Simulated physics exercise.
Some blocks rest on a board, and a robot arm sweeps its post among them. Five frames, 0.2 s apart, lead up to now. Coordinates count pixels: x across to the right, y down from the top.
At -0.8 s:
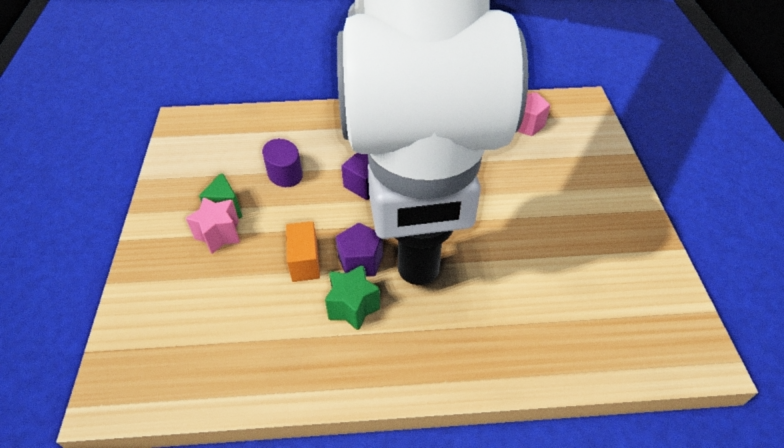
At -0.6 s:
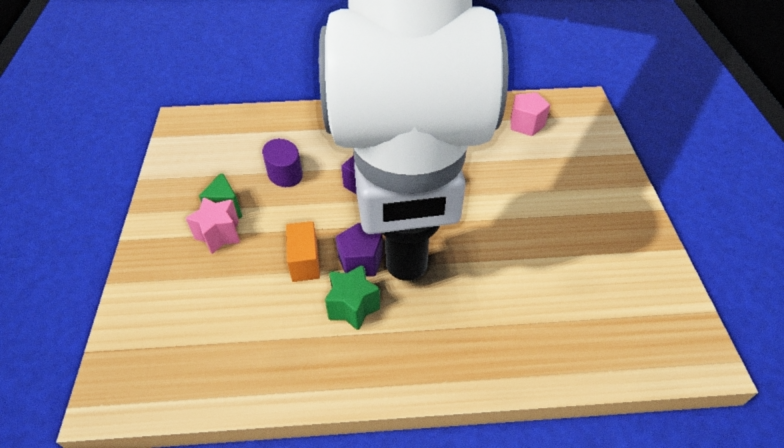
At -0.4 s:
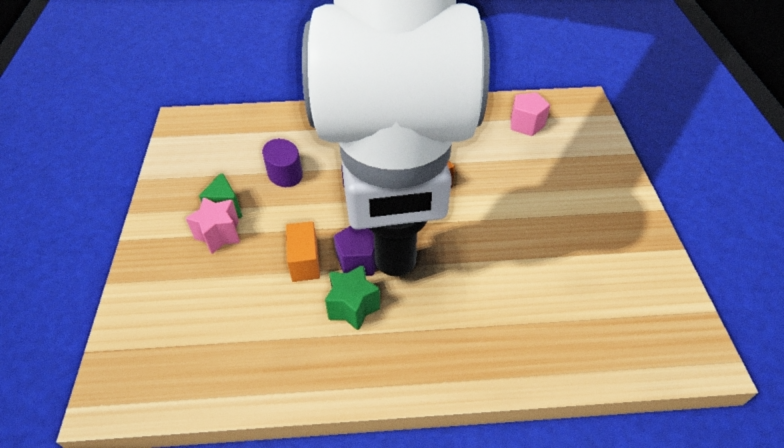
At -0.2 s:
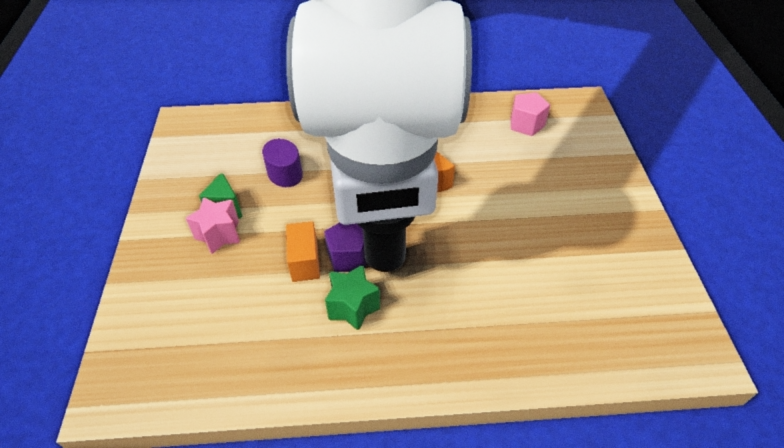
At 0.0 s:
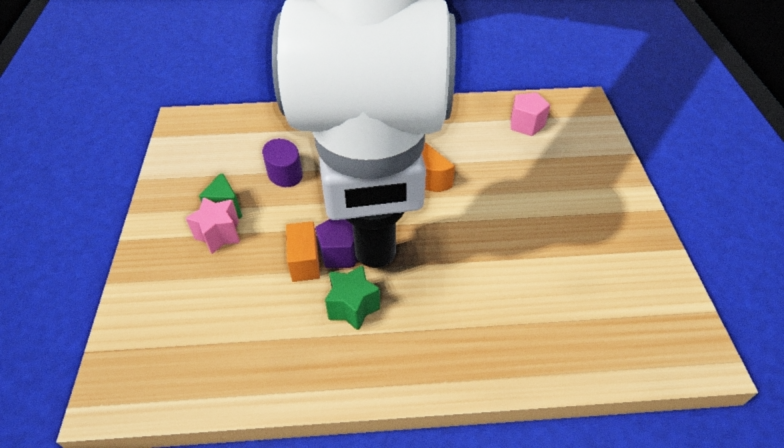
The robot arm moved its black post left across the wooden board and pushed a purple five-sided block toward the orange oblong, while the green star, pink star and purple cylinder stayed still.
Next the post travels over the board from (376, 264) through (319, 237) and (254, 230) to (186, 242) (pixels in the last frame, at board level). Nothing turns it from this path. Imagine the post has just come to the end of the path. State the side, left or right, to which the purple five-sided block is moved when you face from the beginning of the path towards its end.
To the path's right.
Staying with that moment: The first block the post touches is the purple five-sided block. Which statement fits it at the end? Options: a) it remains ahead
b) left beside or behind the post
b
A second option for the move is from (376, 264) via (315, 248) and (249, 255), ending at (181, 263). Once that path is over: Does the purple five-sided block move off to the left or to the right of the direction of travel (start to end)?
Sideways shift: Right.
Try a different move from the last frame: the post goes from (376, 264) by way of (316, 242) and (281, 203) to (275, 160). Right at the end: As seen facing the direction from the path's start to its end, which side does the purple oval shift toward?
Shifts right.
The first path, step by step. One third of the way, post at (316, 224); orange oblong at (269, 242), turned 45° anticlockwise; purple five-sided block at (277, 208), turned 15° anticlockwise.
Two thirds of the way, post at (249, 217); pink star-shaped block at (188, 215), turned 45° anticlockwise; green triangle at (203, 173), turned 25° anticlockwise; orange oblong at (269, 242), turned 50° anticlockwise; purple five-sided block at (219, 192), turned 20° clockwise.
At the end, post at (180, 229); pink star-shaped block at (139, 225), turned 70° anticlockwise; green triangle at (196, 165); orange oblong at (269, 242), turned 50° anticlockwise; purple five-sided block at (188, 189), turned 65° clockwise.
